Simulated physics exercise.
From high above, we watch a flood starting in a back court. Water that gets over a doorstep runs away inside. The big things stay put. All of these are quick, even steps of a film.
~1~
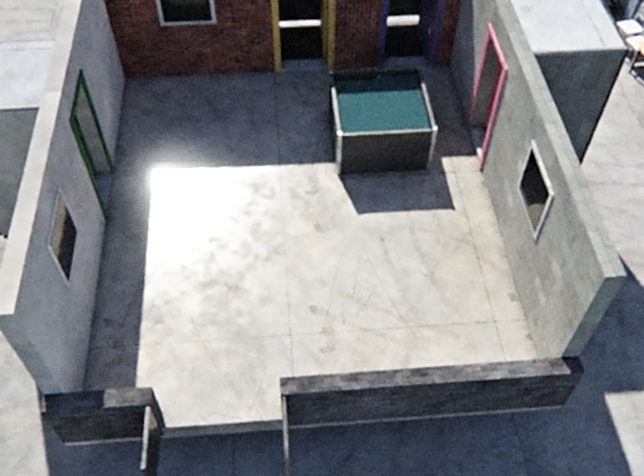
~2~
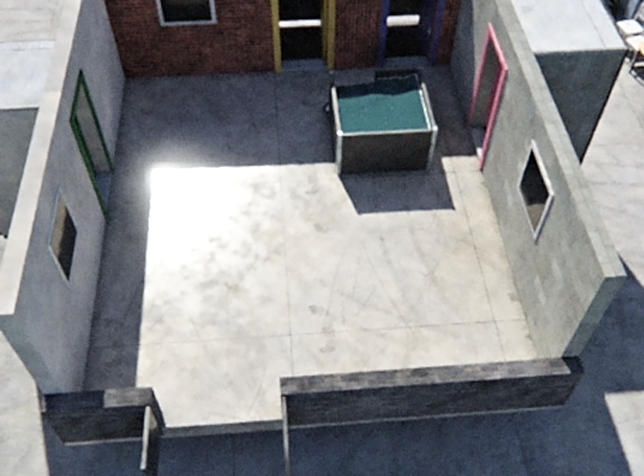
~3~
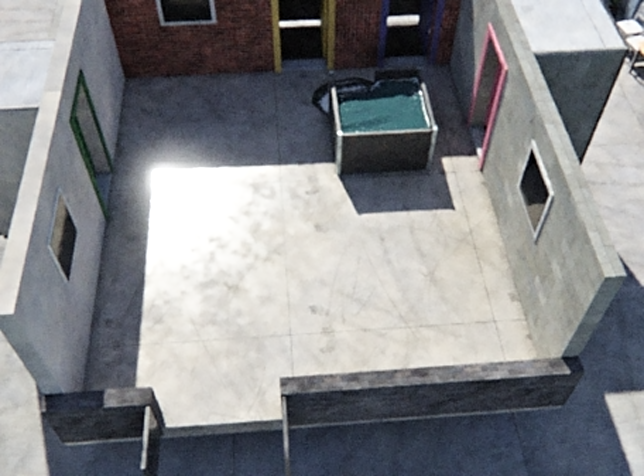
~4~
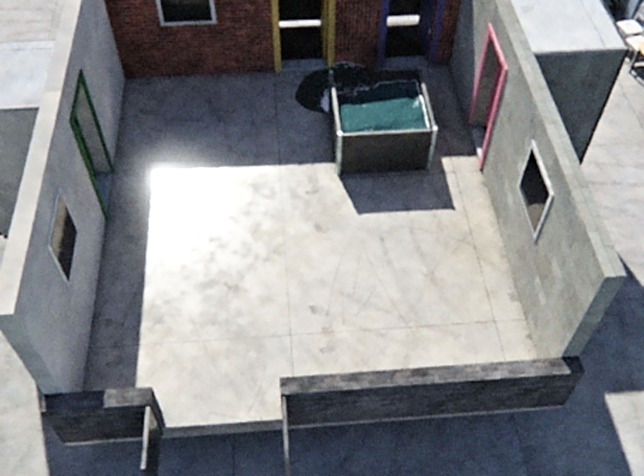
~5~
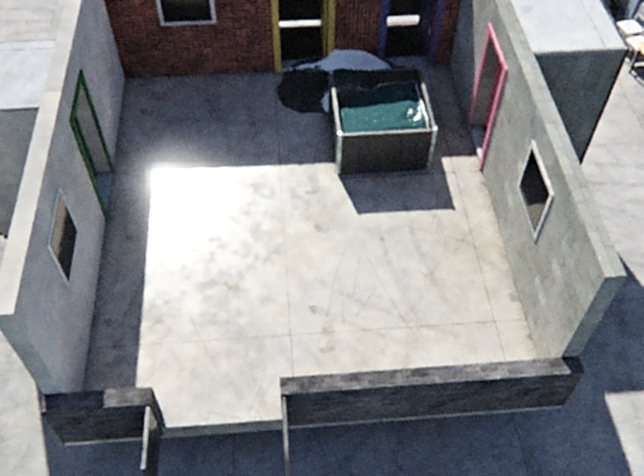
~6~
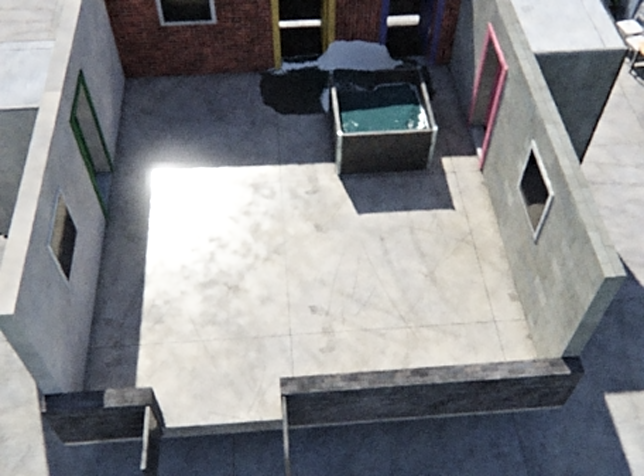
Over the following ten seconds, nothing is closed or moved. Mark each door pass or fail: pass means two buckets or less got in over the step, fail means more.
Yellow door - fail, green door - pass, pink door - pass, blue door - fail.
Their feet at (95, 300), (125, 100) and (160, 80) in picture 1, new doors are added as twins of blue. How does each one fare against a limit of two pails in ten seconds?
The three doors, in turn: Is short of it, is beyond it, is short of it.
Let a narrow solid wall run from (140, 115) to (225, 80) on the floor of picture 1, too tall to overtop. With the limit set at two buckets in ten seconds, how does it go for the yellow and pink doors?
So the yellow door overflows the limit and the pink door fails to reach it.
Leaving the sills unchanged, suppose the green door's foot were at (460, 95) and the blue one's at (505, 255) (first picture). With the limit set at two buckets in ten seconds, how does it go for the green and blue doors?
Short version: The green door tops the limit and the blue door stays within the limit.
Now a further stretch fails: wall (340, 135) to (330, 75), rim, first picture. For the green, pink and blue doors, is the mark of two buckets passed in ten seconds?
The green one exceeds the limit, the pink one falls short and the blue one falls short.
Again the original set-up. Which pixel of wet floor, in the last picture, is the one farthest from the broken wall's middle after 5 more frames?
The farthest point of the front sits at (173, 79).
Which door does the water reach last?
The one in green.
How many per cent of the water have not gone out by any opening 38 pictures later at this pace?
I reckon around 76 in a hundred.
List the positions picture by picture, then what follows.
In the first frame, still water in the tank at (381, 104).
In the second frame, water pours out on the tank's far side and has run to (326, 110).
In the third frame, water pours out on the tank's far side and has run to a hidden place.
In the fourth frame, the front is at (370, 69), out from the gap on the tank's far side.
In the fifth frame, the front is at (302, 63), out from the gap on the tank's far side.
In the sixth frame, the front is at (266, 73), out from the gap on the tank's far side.
A moment on, water covers 10 % of the floor; the yellow door far over two buckets in, the green door not reached, the pink door not reached, the blue door over two buckets in.
Next, water covers 20 % of the floor; the yellow door far over two buckets in, the green door not reached, the pink door wet at the sill, nothing in, the blue door over two buckets in.
Then, water covers 35 % of the floor; the yellow door far over two buckets in, the green door wet at the sill, nothing in, the pink door wet at the sill, nothing in, the blue door over two buckets in.
Later, water covers 60 % of the floor; the yellow door far over two buckets in, the green door wet at the sill, nothing in, the pink door wet at the sill, nothing in, the blue door far over two buckets in.
In the end, water covers 90 % of the floor; the yellow door far over two buckets in, the green door wet at the sill, nothing in, the pink door wet at the sill, nothing in, the blue door far over two buckets in.
